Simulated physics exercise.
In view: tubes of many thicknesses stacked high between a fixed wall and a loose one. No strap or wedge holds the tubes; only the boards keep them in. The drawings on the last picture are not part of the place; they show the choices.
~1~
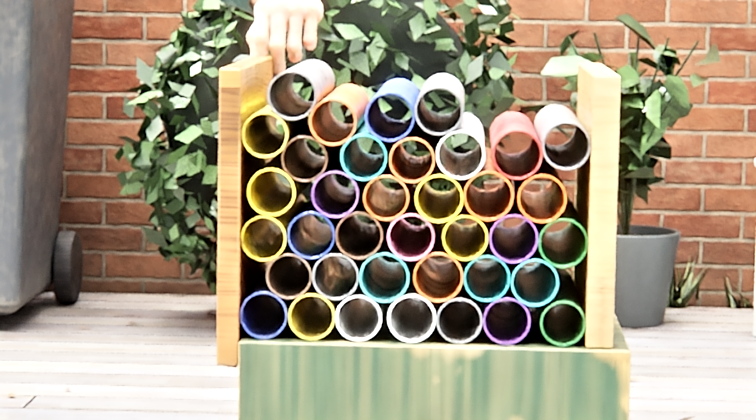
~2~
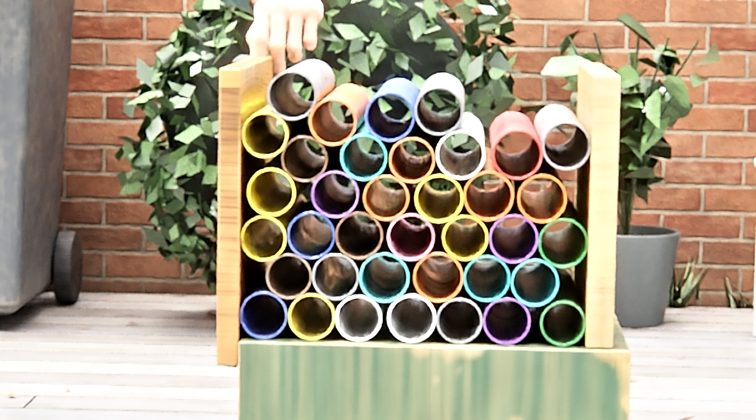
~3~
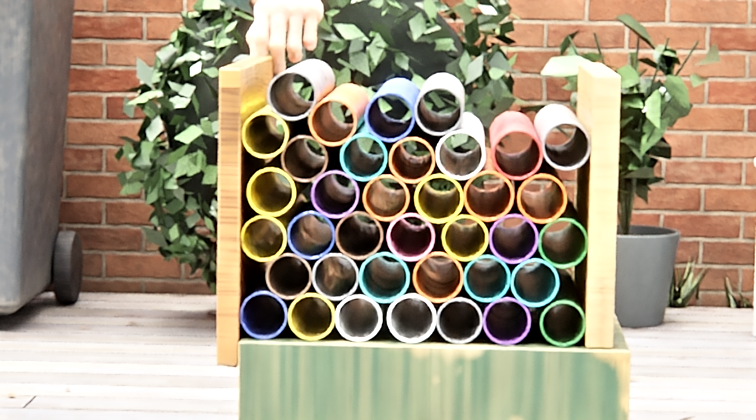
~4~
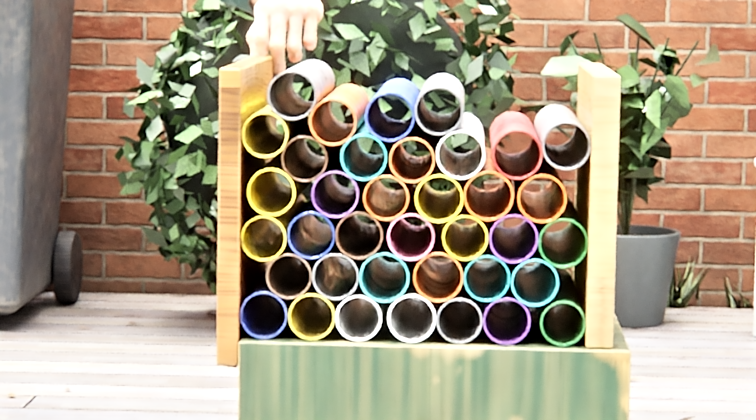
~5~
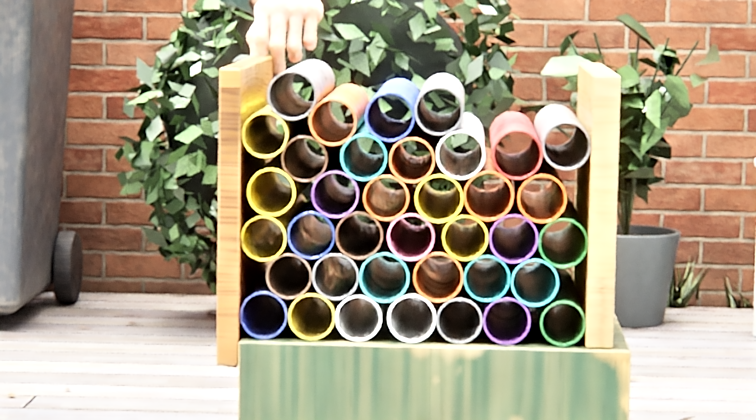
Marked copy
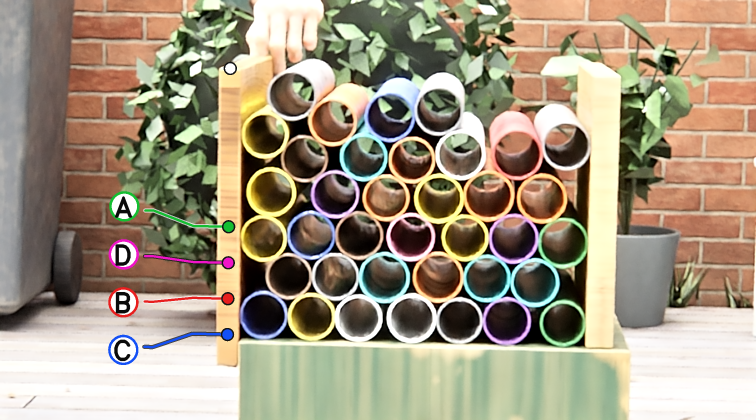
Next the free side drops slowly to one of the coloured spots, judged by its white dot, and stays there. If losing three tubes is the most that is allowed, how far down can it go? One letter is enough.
No lower than D.
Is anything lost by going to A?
Yes, at A.
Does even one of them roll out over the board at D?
Yes, at D.
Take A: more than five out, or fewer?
It loses fewer than five.
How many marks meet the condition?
The number is two.
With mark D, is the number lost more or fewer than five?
At D, fewer than five.
On the marked copy, A at (229, 227); B at (228, 299); C at (228, 335); D at (228, 263); the white dot at (230, 68).
Following D. Soon after the start, top of the board (241, 152).
Later, top of the board (240, 250).
In the end, top of the board (240, 262), two out over the board.
As for the rest, A two out over the board; B more than three out over the board; C more than three out over the board.
